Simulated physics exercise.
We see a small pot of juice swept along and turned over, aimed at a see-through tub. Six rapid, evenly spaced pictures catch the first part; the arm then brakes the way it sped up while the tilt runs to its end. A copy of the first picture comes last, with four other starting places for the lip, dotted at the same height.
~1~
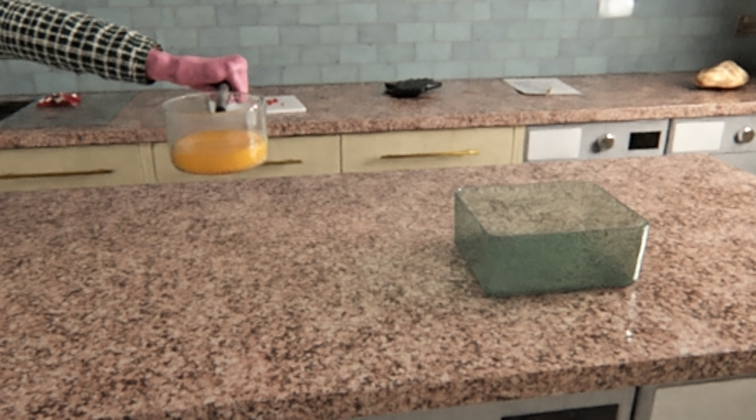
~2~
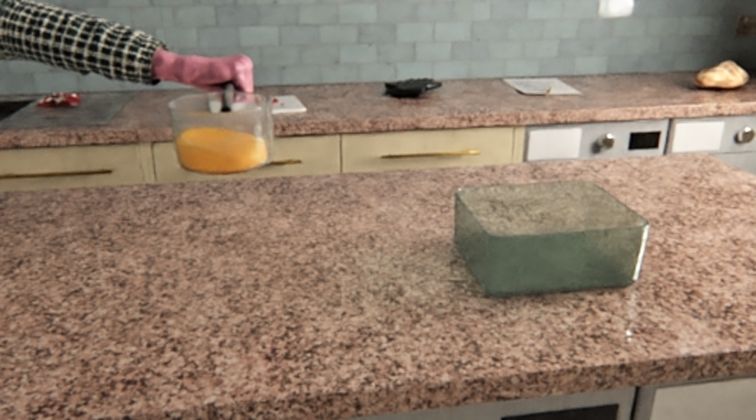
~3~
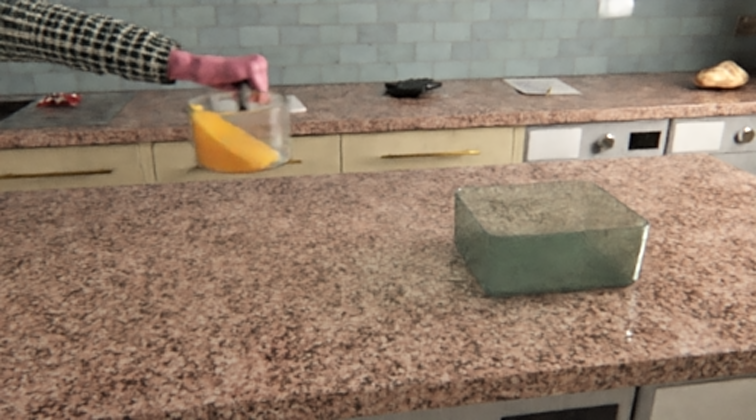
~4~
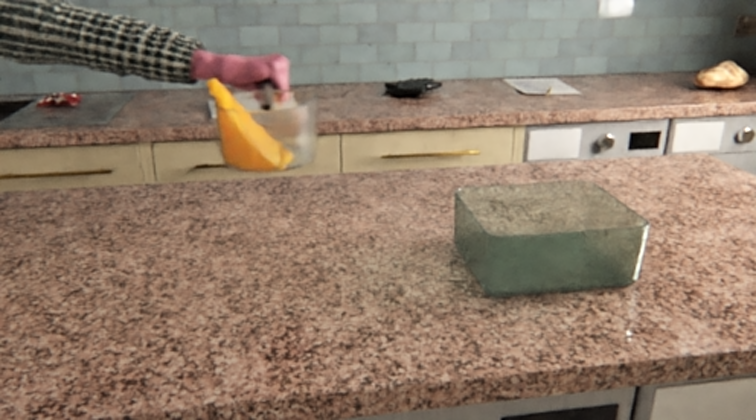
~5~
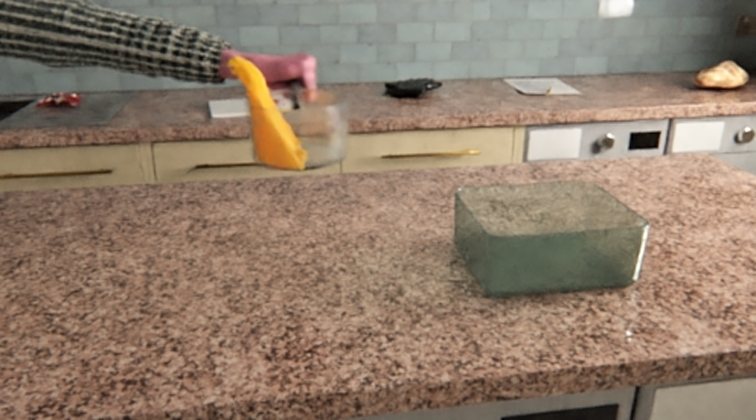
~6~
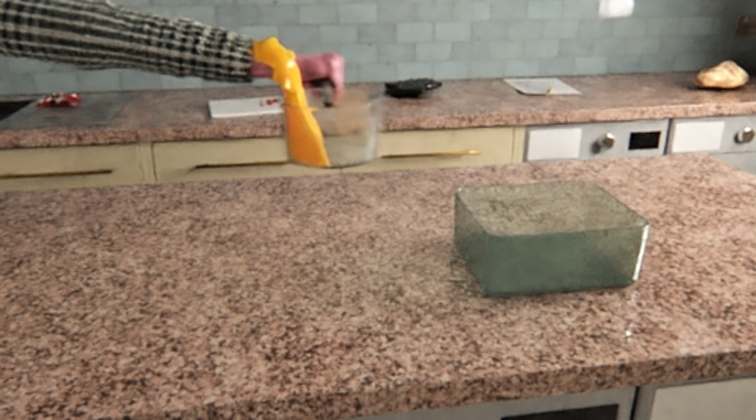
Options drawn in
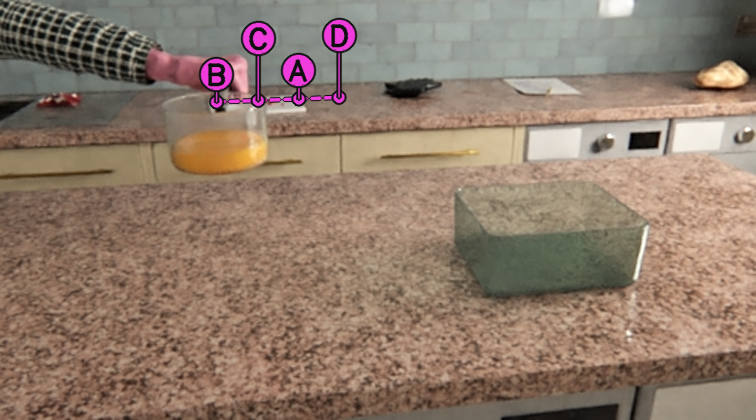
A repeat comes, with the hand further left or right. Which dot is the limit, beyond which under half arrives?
The limit is A.
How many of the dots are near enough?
Two of them.
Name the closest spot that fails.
That is spot C.
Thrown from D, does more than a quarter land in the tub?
Yes.
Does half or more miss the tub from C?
Yes, it does.
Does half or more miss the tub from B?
Yes.
On the marked copy, A at (298, 98); B at (216, 102); C at (258, 100); D at (339, 97).
If A is chosen, about 68 % lands in the tub, 12 % falls short and 20 % goes beside or beyond.
If B is chosen, about 8 % lands in the tub, 76 % falls short and 17 % goes beside or beyond.
If C is chosen, about 12 % lands in the tub, 67 % falls short and 20 % goes beside or beyond.
If D is chosen, about 68 % lands in the tub, 6 % falls short and 26 % goes beside or beyond.
